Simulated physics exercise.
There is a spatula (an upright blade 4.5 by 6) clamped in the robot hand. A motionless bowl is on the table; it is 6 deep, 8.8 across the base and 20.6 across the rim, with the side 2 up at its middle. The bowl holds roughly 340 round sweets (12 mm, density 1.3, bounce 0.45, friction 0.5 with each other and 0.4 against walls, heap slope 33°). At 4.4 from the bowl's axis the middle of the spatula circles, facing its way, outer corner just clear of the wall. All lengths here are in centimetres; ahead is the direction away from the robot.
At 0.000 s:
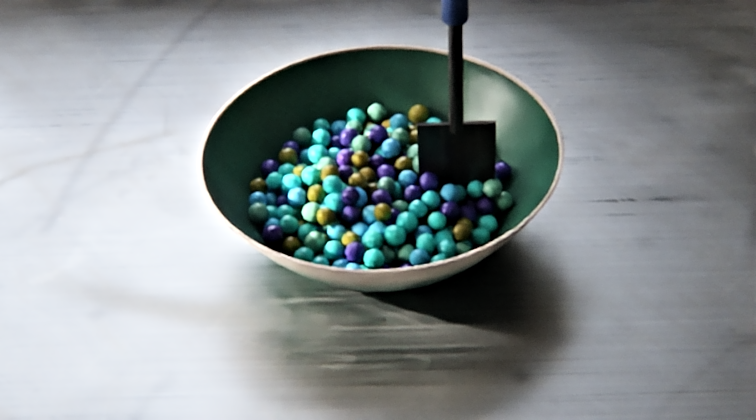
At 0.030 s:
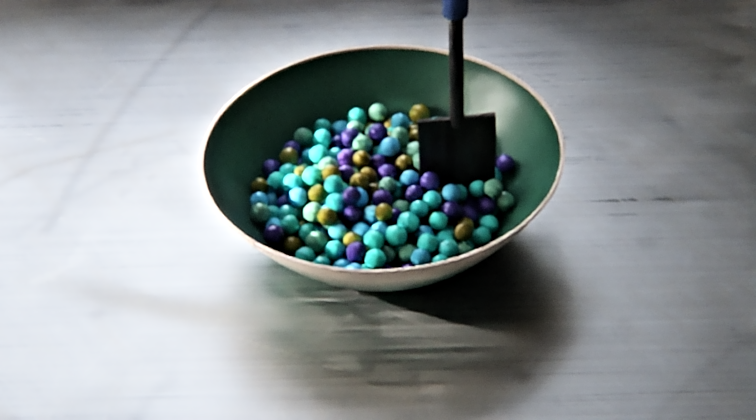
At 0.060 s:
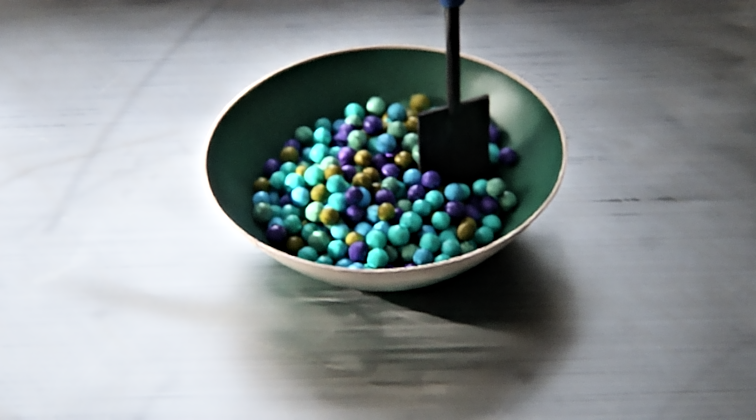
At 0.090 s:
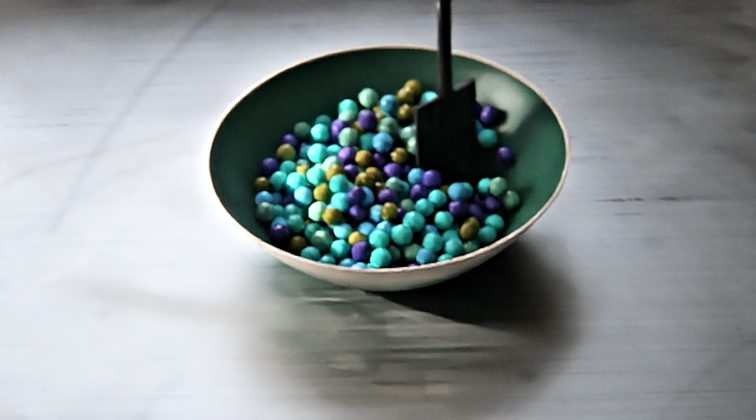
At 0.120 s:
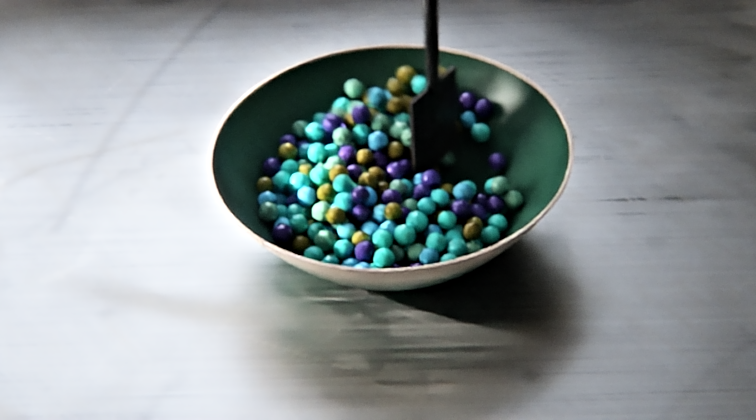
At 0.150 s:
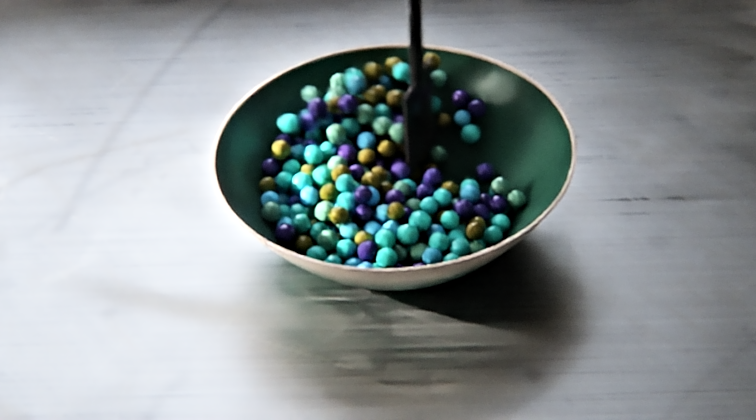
A green bowl holds colourful round sweets as a dark spatula turns and sweeps back-left through them.
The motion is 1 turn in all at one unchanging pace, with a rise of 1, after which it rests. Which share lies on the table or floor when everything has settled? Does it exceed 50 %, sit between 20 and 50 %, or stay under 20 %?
It stays under 20 %.
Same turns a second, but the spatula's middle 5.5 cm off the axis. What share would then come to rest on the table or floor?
Close to 10 in a hundred then.
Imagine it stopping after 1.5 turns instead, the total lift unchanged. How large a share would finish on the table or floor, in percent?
Estimate: Near 10 %.
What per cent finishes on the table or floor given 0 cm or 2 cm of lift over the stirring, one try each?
Near 10 in a hundred, then 5 in a hundred.
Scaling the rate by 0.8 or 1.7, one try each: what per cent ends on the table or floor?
Roughly 0 and 25 per cent.
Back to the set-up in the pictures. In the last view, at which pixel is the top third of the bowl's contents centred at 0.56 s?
I'd put it close to (459, 218).
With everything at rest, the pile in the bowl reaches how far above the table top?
The top sits some 6.0 cm up.
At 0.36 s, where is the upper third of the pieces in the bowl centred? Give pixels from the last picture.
Upper-third centre: Approx. (290, 197) px.
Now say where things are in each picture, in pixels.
Spatula neck at (456, 102), 0° round; upper third of the load around (372, 186), from x 260 to 505, top at y 115; 337 in the bowl, in the first picture.
Spatula neck at (457, 96), 6° round; upper third of the load around (373, 185), from x 260 to 505, top at y 115, in the second picture.
Spatula neck at (453, 83), 22° round; upper third of the load around (379, 177), from x 260 to 505, top at y 105, in the third picture.
Spatula neck at (445, 72), 38° round; upper third of the load around (382, 169), from x 265 to 510, top at y 90, in the fourth picture.
Spatula neck at (432, 63), 54° round; upper third of the load around (379, 153), from x 265 to 515, top at y 75, in the fifth picture.
Spatula neck at (416, 57), 70° round; upper third of the load around (368, 148), from x 270 to 515, top at y 60; 337 in the bowl, in the sixth picture.
By 0.36 s, 182° round, highest piece 8 above the table; 334 in the bowl, 2 on the table or floor, 1 in flight or on the tool.
By 0.56 s, 293° round, highest piece 8 above the table; 322 in the bowl, 12 on the table or floor, 3 in flight or on the tool.
By 0.87 s, 0° round, highest piece 6 above the table; 315 in the bowl, 21 on the table or floor, 1 in flight or on the tool.
By 1.57 s, 0° round, highest piece 6 above the table; 315 in the bowl, 22 on the table or floor.
Final count, 315 in the bowl, 22 on the table or floor. That is 7 % on the table or floor.
